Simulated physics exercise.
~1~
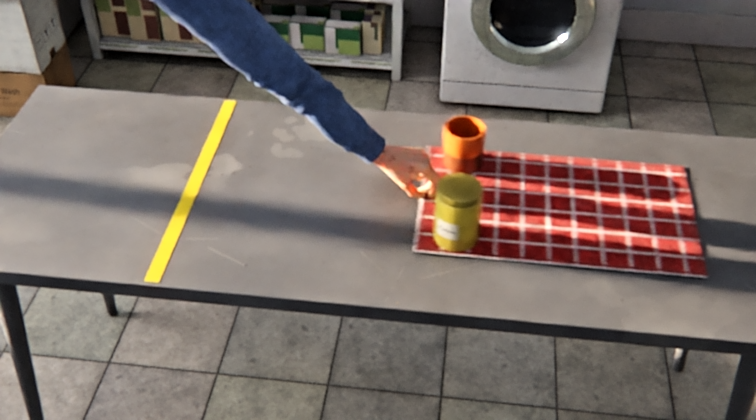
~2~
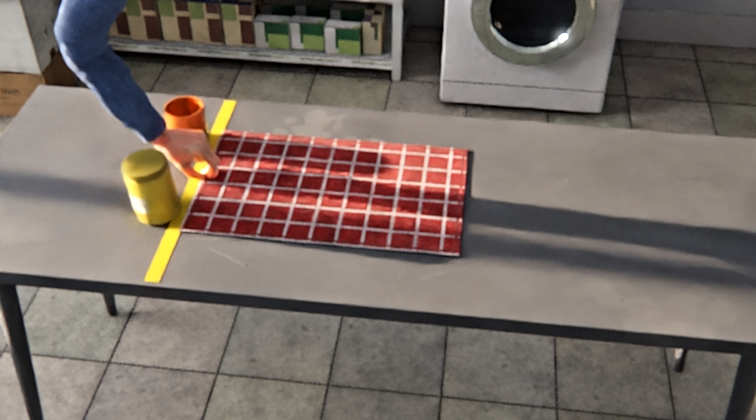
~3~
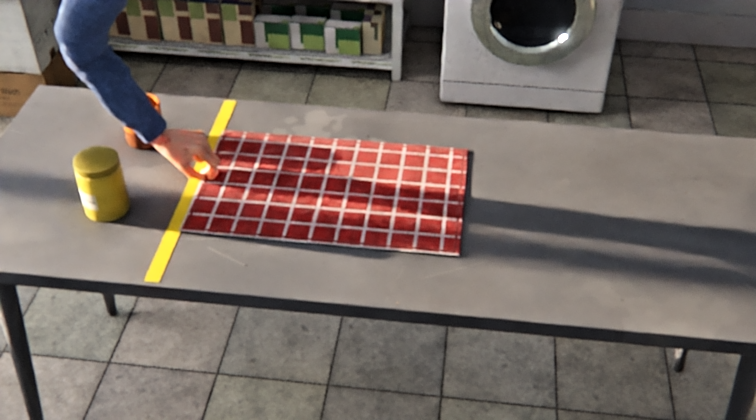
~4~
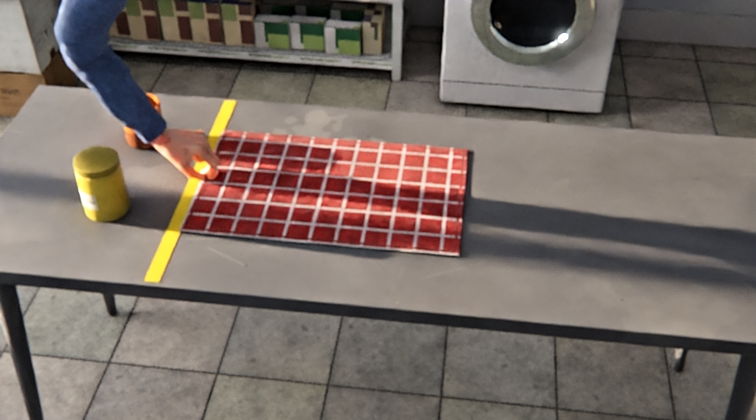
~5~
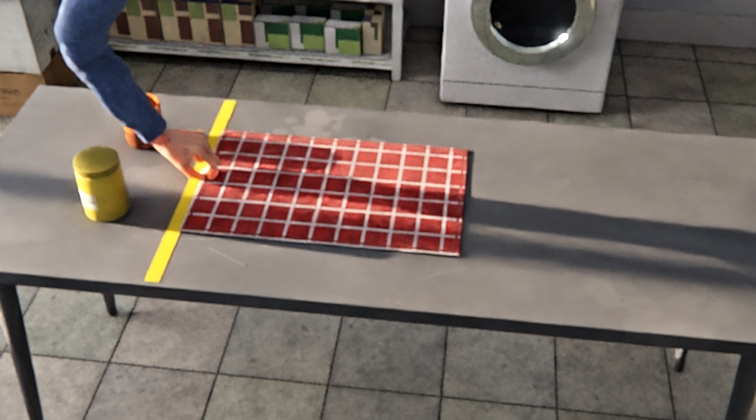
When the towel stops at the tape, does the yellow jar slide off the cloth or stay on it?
The yellow jar slides off the front of the cloth and comes to rest upright on the bare table to the left of the tape. The orange mug leaves the cloth too.
